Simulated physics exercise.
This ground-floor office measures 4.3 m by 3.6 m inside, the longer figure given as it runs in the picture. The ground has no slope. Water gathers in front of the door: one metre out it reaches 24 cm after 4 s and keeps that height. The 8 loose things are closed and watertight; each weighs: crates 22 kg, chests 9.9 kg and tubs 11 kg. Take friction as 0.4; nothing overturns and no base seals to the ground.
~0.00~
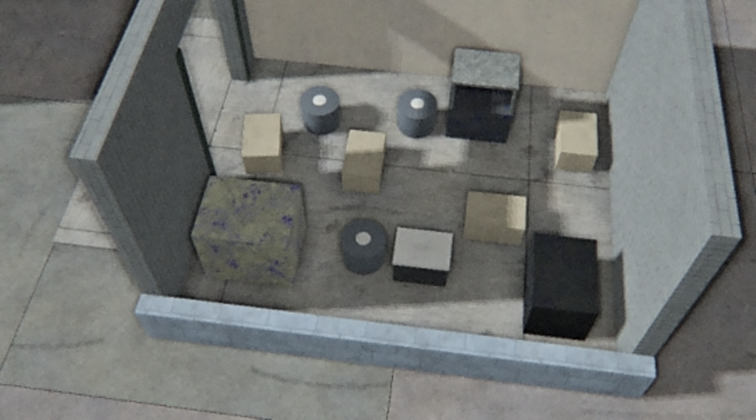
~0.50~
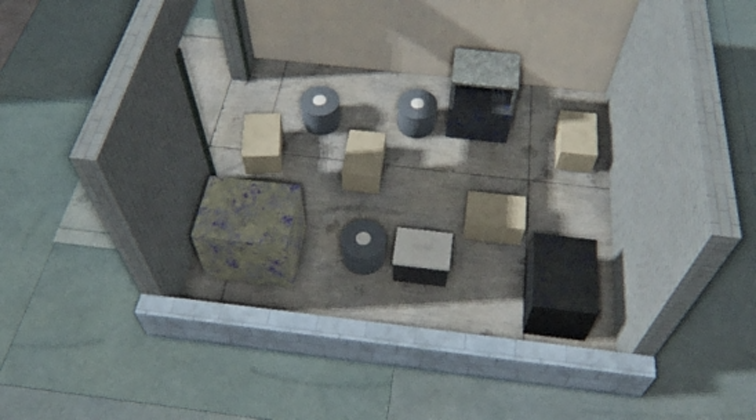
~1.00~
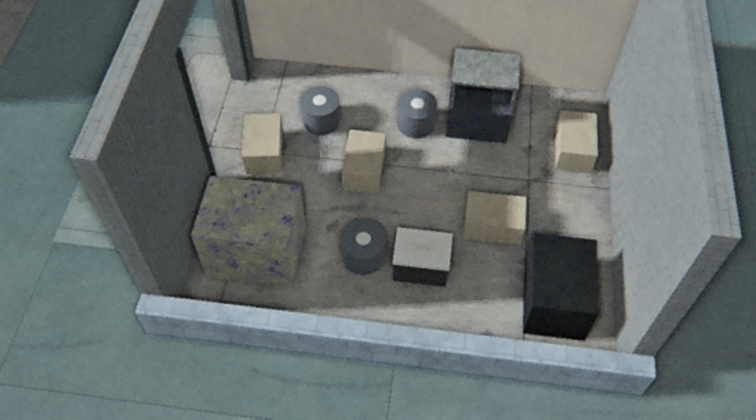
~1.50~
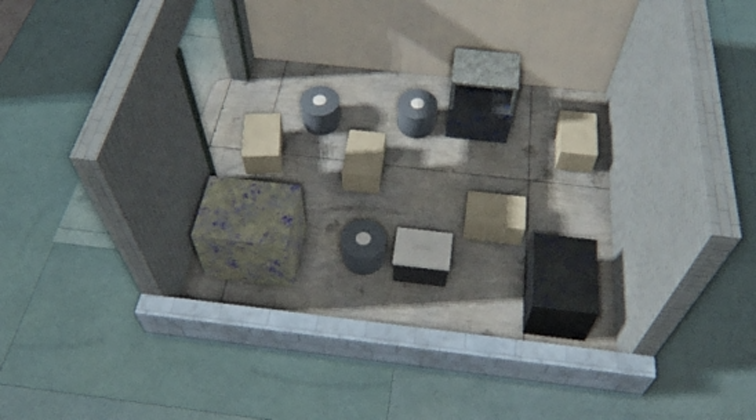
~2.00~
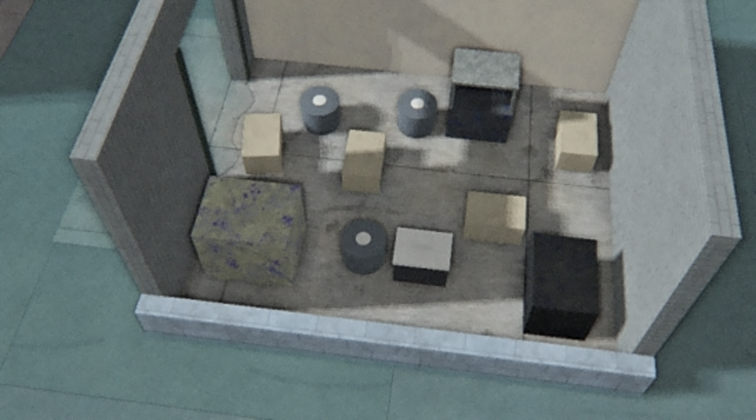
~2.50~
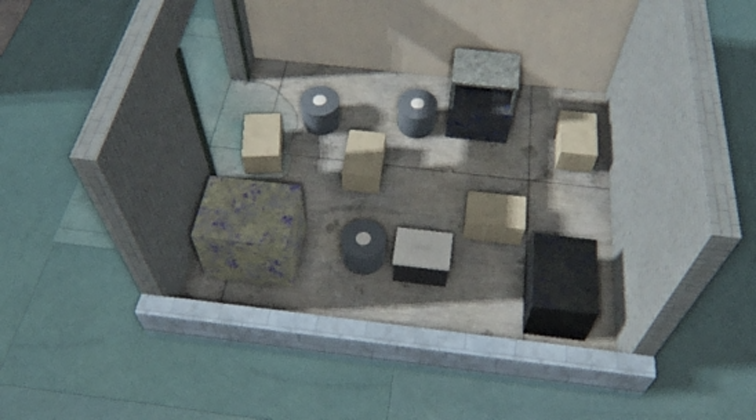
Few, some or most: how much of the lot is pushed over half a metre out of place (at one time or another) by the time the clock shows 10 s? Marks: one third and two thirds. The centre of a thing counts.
It is at least two thirds.
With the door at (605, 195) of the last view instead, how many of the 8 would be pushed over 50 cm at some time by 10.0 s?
In that case 7 of them.
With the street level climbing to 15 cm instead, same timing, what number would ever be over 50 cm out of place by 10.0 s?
Then 4.
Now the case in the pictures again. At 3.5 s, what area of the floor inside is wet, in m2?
Roughly 2.5 m2.
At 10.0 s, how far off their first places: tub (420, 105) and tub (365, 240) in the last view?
In turn: 150 cm, 60 cm.
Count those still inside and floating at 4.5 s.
I count 0.
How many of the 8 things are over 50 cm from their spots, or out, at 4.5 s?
I count 2.
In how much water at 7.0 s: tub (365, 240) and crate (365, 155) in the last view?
Roughly 7 and 7 cm.
After 3.5 s 0 of 8 are over 50 cm from their spots; 0 afloat.
After 4.5 s 2 of 8 are over 50 cm from their spots; 0 afloat.
After 7.0 s 5 of 8 are over 50 cm from their spots; 4 afloat.
After 10.0 s 7 of 8 are over 50 cm from their spots, and 7 have been at some point; 7 afloat.
